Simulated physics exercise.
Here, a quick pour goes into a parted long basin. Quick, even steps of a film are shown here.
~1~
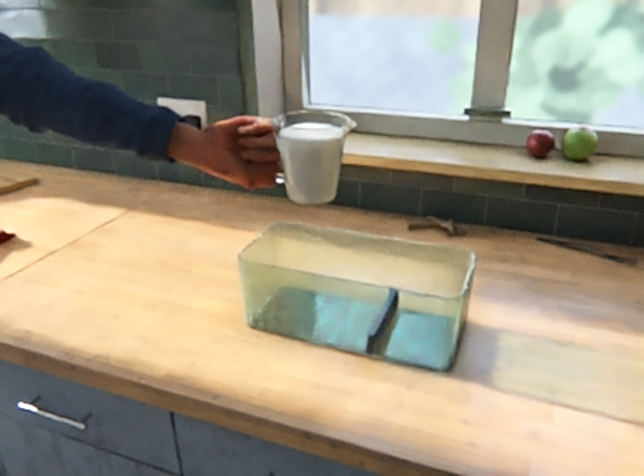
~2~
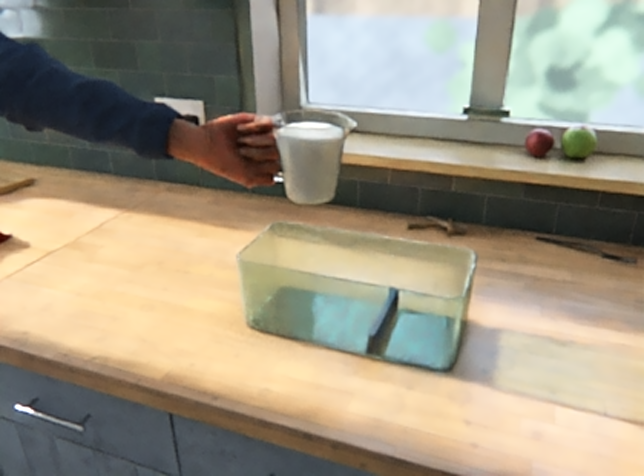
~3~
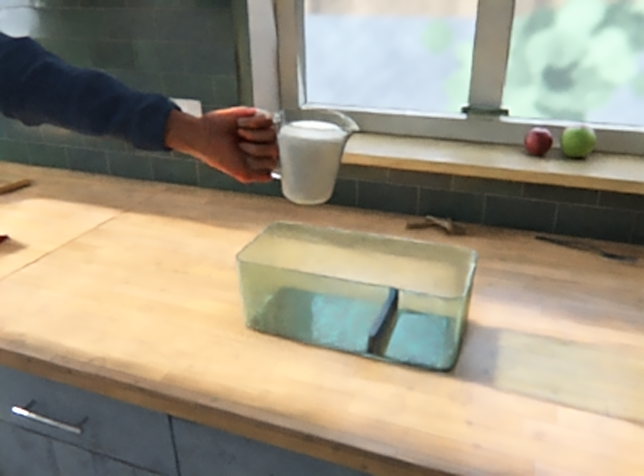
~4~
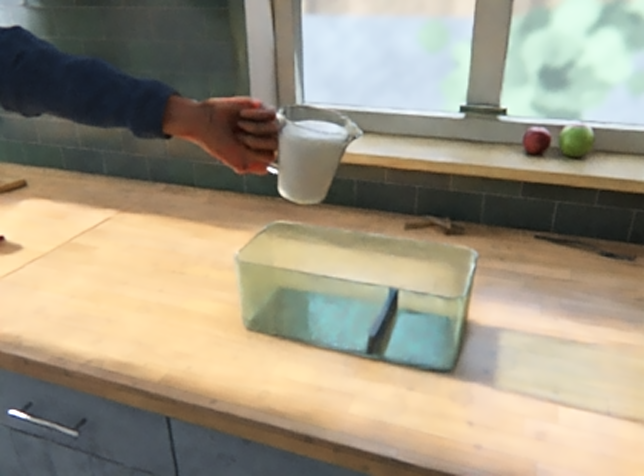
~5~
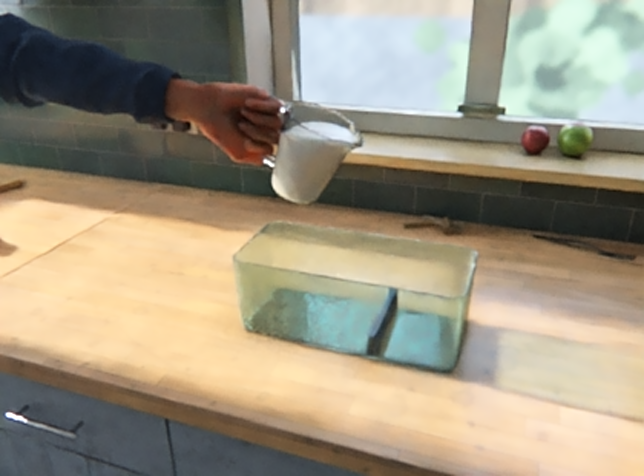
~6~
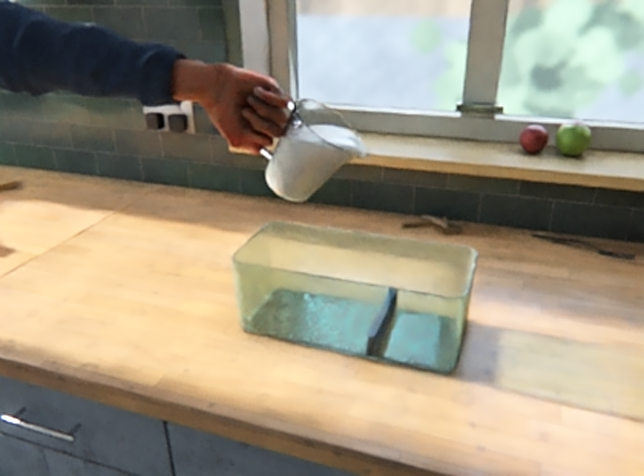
A hand holds a glass jug of white liquid above a divided basin and tilts it rightward.
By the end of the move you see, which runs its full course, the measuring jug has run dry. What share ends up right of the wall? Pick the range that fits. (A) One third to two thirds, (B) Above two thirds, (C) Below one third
(A) One third to two thirds.
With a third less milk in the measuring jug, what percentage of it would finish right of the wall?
About 35 in a hundred.
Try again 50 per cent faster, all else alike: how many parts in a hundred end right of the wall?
I'd say close to 35 %.
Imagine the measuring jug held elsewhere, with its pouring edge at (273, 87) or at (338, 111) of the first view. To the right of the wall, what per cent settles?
First about 15, then 30 per cent.
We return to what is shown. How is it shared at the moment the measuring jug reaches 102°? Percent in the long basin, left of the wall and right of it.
The left part gets 0 percent; the right part gets 30 percent.
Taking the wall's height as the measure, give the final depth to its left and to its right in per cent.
Left about 20, right about 50.
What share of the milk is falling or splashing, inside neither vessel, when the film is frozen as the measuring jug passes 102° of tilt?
I'd say some 30 per cent.
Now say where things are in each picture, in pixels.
In the first picture, tilt 0°; pouring edge (355, 125); surface from (283, 129) to (345, 135); the long basin's rim runs from (257, 239) to (470, 276); the wall's top is at (384, 310).
In the second picture, tilt 2°; pouring edge (356, 125); surface from (283, 127) to (345, 134).
In the third picture, tilt 6°; pouring edge (358, 129); surface from (284, 125) to (346, 134).
In the fourth picture, tilt 14°; pouring edge (361, 135); surface from (286, 126) to (350, 136).
In the fifth picture, tilt 23°; pouring edge (365, 144); surface from (287, 129) to (358, 139).
In the sixth picture, tilt 35°; pouring edge (366, 156); surface from (283, 139) to (361, 148); 2 per cent is over the edge.
A moment on, the measuring jug is tipped right over and 42 per cent is still to pour, 2 is left of the wall and 29 right of it.
Next, the measuring jug is tipped right over and 2 per cent is still to pour, 38 is left of the wall and 53 right of it.
Then the measuring jug is tipped right over and 0 per cent is still to pour, 47 is left of the wall and 52 right of it.
Later the measuring jug is tipped right over and 0 per cent is still to pour, 47 is left of the wall and 52 right of it.
Finally, 47 per cent lies left of the wall, 52 right of it and 1 outside.
